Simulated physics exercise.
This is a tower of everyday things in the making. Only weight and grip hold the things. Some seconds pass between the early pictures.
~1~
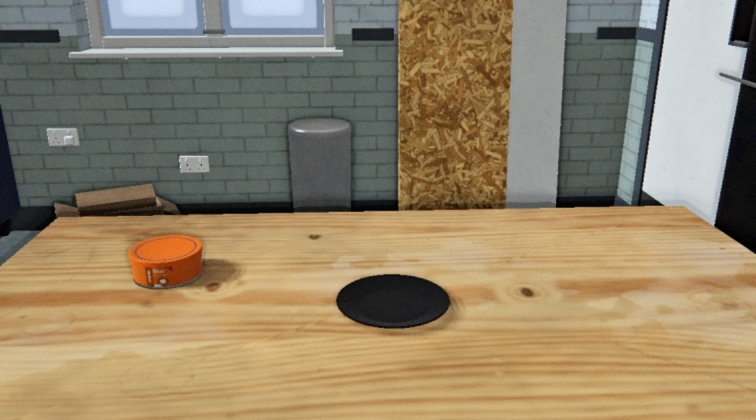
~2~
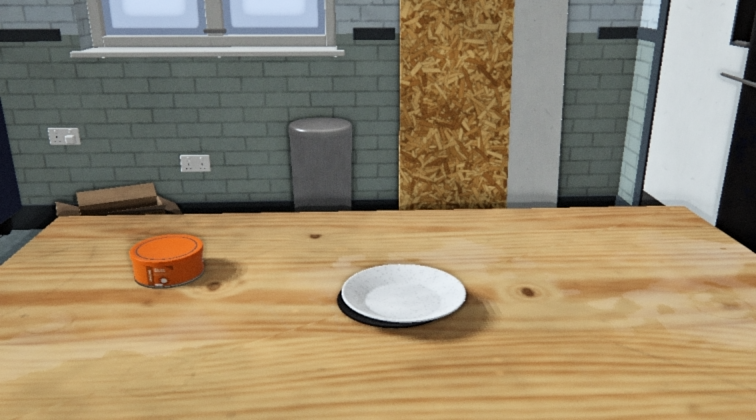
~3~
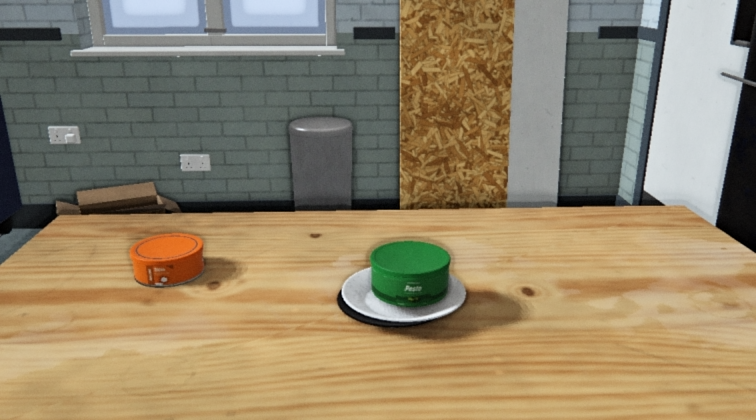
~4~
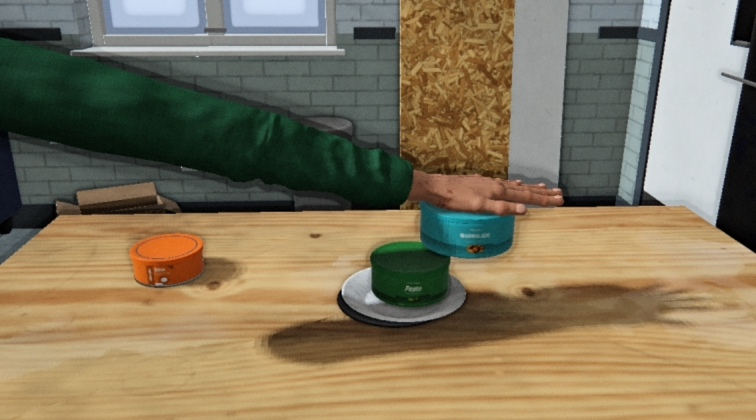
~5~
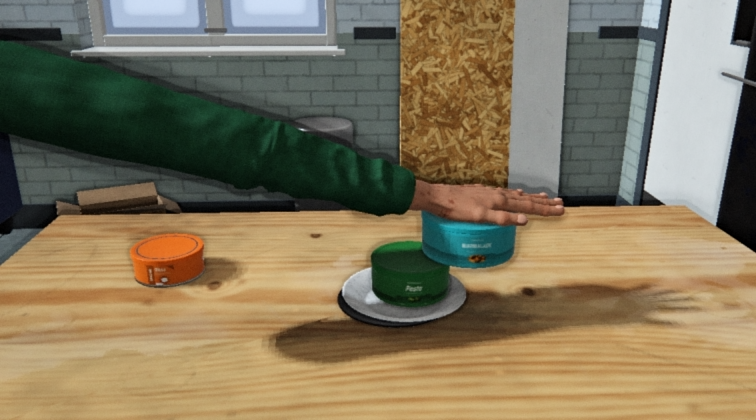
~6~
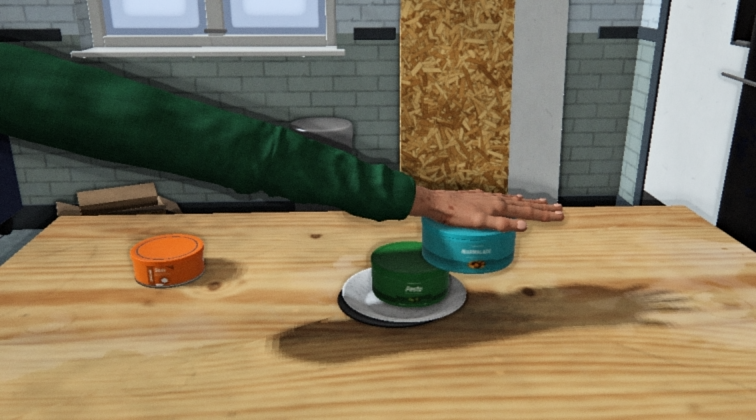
On a wooden table, plates and a green tub stack up, and a hand lowers a turquoise tub.
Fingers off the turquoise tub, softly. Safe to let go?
In the end the pile gives way.
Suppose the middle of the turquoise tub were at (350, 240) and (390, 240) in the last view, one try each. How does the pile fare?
First, it comes apart; second, it holds.
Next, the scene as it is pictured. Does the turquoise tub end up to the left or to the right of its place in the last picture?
To the right.
Then, 0.30 s past the last view, turquoise tub now fallen.
Then, 0.60 s past the last view, things are still on the move.
Finally, fallen, turquoise tub; the other 4 still in place. Final places as the last picture's camera would see them, turquoise tub near (508, 269). The pile loses its balance.
